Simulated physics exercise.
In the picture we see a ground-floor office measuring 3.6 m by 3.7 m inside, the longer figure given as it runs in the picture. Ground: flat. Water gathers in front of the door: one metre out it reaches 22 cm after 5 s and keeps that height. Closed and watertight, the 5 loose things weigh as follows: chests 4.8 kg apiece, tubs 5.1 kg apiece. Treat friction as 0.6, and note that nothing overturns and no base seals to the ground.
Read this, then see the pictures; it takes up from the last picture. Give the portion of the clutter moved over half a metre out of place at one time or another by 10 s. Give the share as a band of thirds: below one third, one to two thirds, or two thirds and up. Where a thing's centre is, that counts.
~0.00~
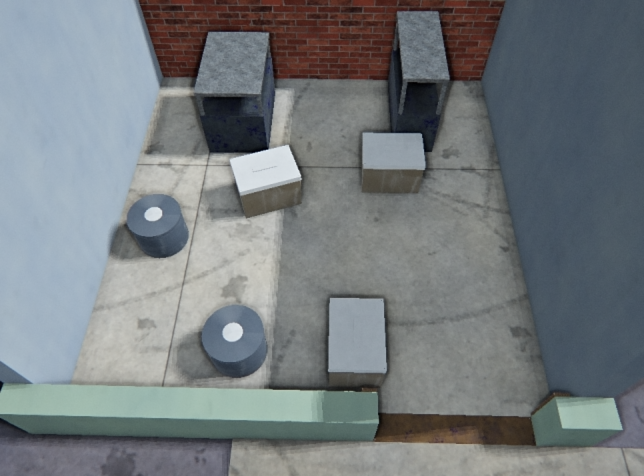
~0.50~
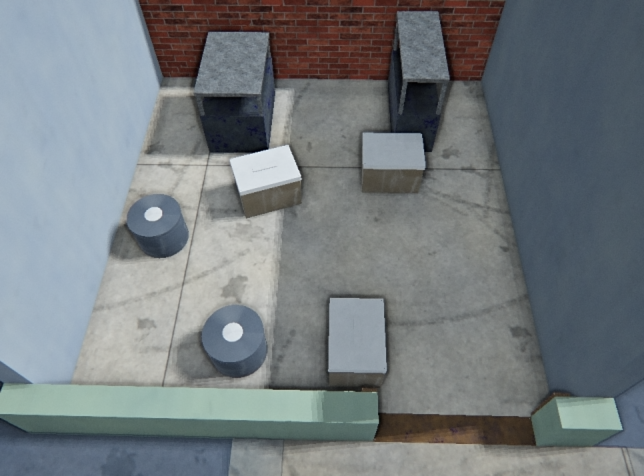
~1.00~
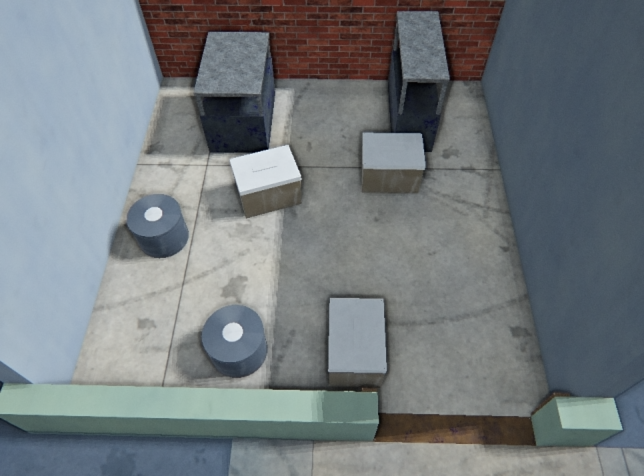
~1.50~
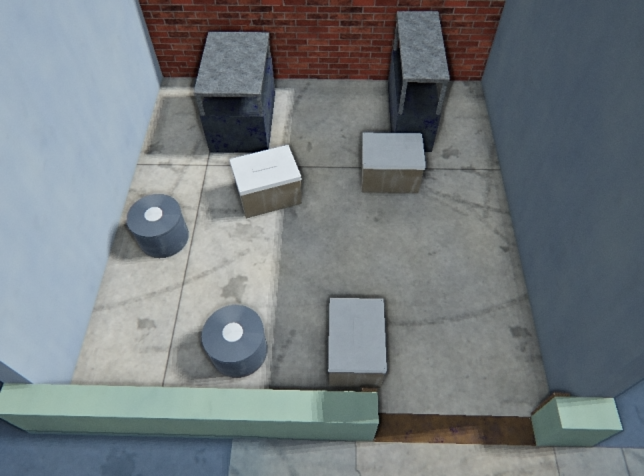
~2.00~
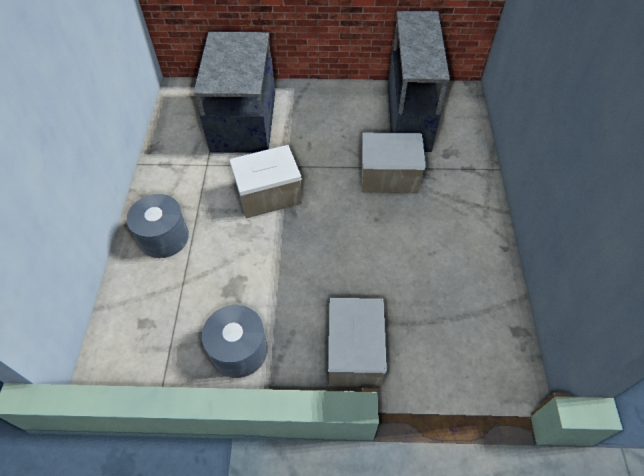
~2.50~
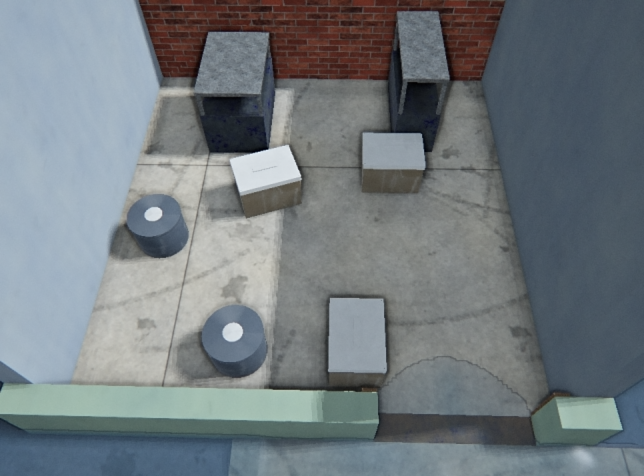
The share is one to two thirds.
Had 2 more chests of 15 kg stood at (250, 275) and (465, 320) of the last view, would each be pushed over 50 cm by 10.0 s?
The first: Falls below it. The second: Exceeds it.
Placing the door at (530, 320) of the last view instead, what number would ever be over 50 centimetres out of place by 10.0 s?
Result: 4 of them.
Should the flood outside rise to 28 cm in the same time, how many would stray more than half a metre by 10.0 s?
Then 3 of them.
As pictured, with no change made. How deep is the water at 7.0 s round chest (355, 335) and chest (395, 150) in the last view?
First roughly 2 cm, second roughly 8 cm.
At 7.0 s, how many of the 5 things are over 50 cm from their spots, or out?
I count 1 of them.
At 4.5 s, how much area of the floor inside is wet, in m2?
Roughly 4.5 m2 of it is wet.
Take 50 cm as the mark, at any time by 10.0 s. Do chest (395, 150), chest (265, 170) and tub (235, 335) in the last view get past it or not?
First farther, then farther, then not as far.
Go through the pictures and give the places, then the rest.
In the first frame, a chest at (357, 333), on the bottom; a chest at (393, 149), on the bottom; 0.0 m2 under water; 0 of 5 have shifted.
In the second frame, a chest at (357, 333) rests on the ground; a chest at (393, 149) rests on the ground; 0.0 m2 under water; 0 of 5 have shifted.
In the third frame, a chest at (357, 333) rests on the ground; a chest at (393, 149), on the bottom; 0.0 m2 under water; 0 of 5 have shifted.
In the fourth frame, a chest at (357, 333) rests on the ground; a chest at (393, 149), on the bottom; water covers 0.0 m2; 0 of 5 have shifted.
In the fifth frame, a chest at (357, 333) rests on the ground; a chest at (393, 149), on the bottom; water covers 0.0 m2; 0 of 5 have shifted.
In the sixth frame, a chest at (357, 333), on the bottom; a chest at (393, 149), on the bottom; 0.3 m2 under water; 0 of 5 have shifted.
After 3.5 s 0 of 5 are over 50 cm from their spots; 0 afloat.
After 4.5 s 0 of 5 are over 50 cm from their spots; 0 afloat.
After 7.0 s 1 of 5 are over 50 cm from their spots; 1 afloat.
After 10.0 s 2 of 5 are over 50 cm from their spots, and 2 have been at some point; 2 afloat.
